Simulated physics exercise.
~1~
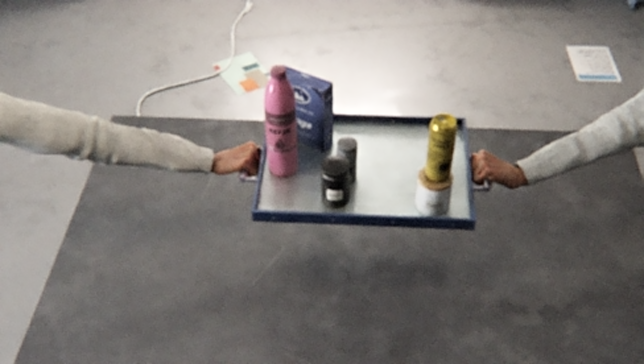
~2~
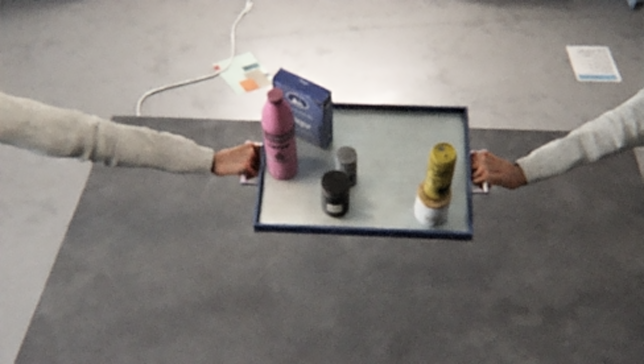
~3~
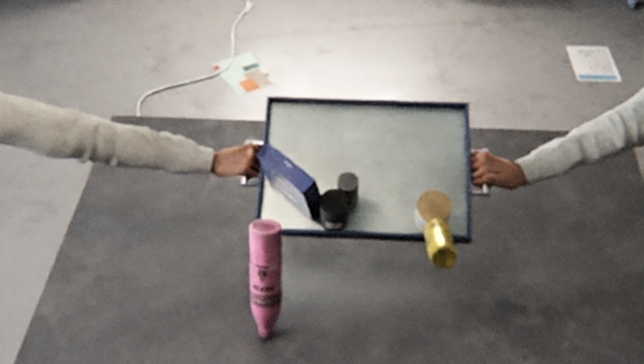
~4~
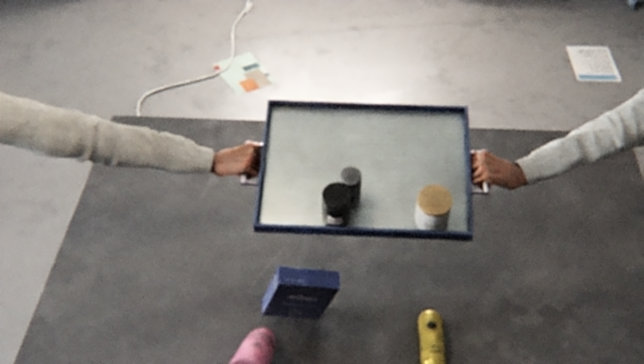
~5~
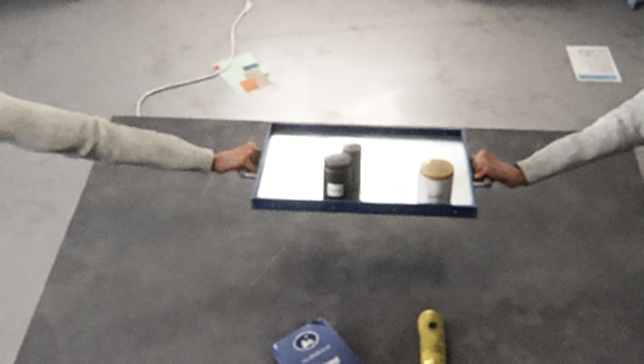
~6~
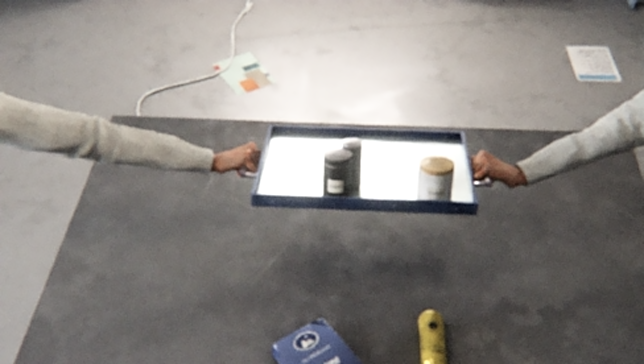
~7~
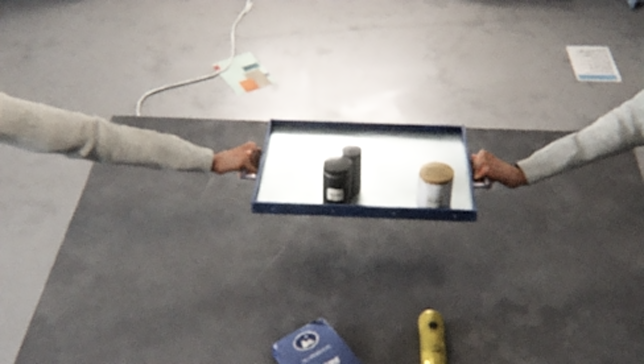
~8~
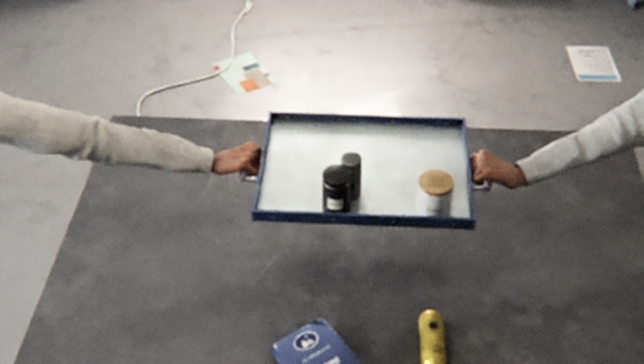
Two hands tilting a tray toward the camera, spilling a pink bottle, blue packet and yellow can, then levelling the remaining jars.
